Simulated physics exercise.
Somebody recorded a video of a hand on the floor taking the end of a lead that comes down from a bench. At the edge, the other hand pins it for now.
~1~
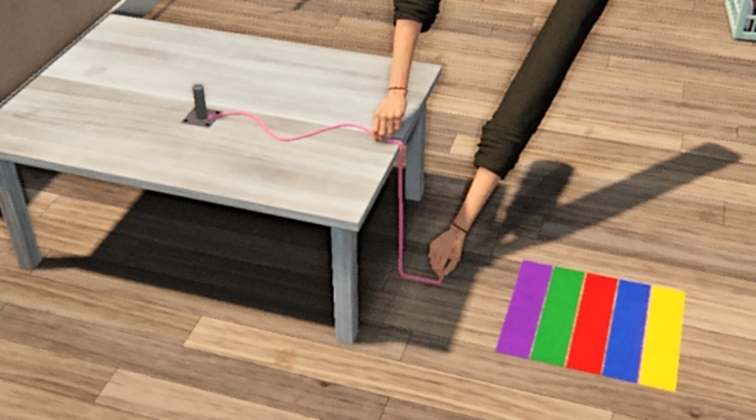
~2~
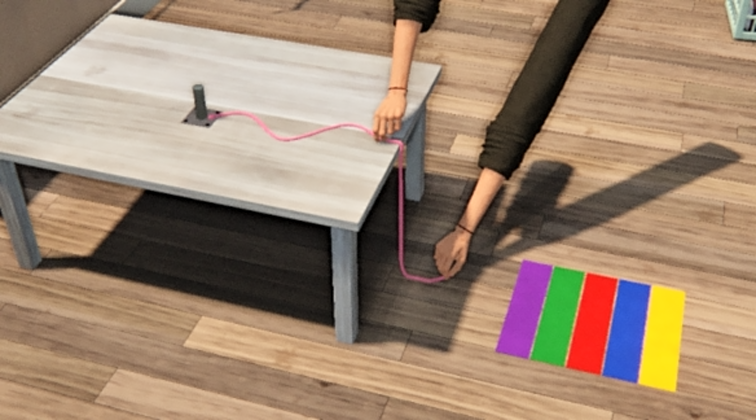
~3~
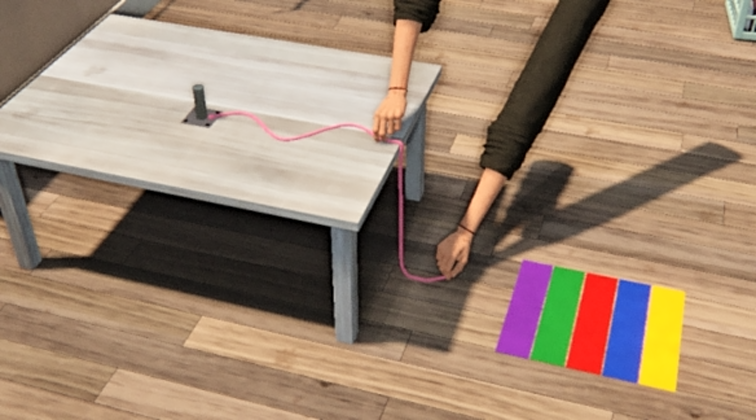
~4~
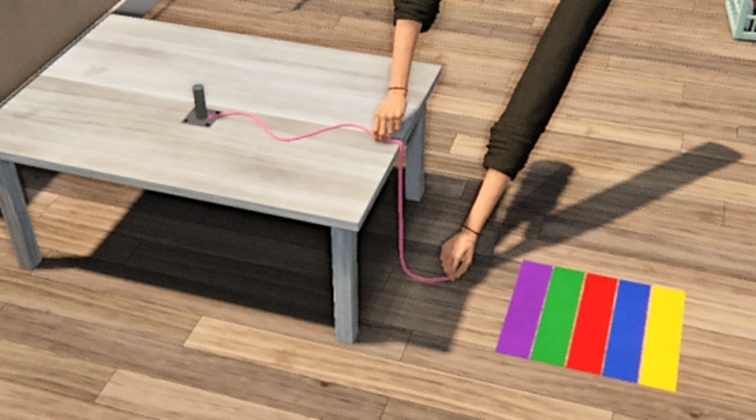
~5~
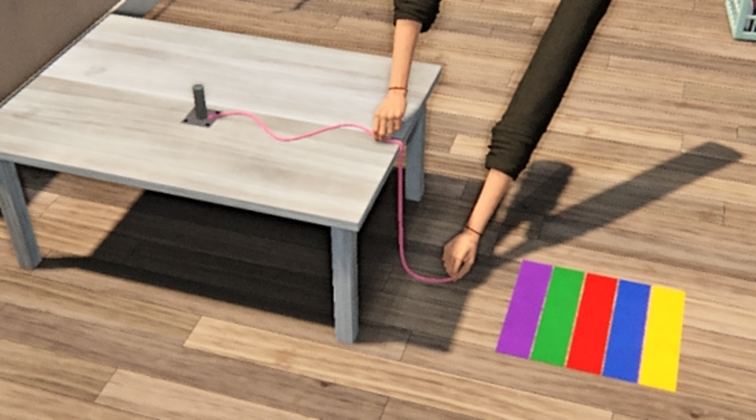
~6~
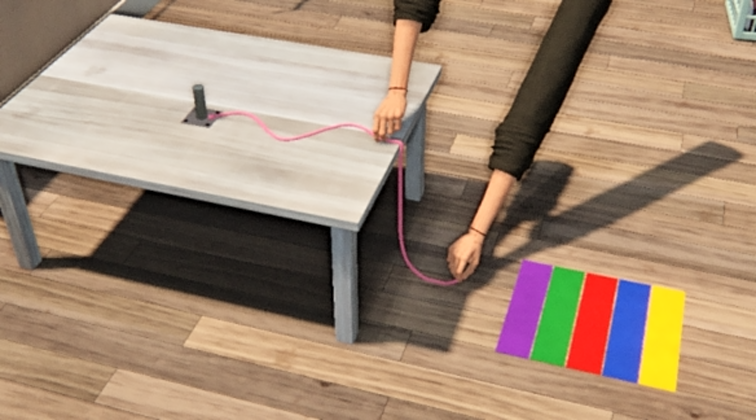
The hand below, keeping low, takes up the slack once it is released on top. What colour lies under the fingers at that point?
Red.
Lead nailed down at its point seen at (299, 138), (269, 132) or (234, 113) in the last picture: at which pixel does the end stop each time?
(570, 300); (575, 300); (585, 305).
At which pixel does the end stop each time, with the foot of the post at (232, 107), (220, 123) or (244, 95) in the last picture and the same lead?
(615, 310), (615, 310) and (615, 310).
Soon after, end near (523, 291); over purple.
Then, end near (567, 300); over green.
At full stretch, end near (593, 306); over red. The red one.
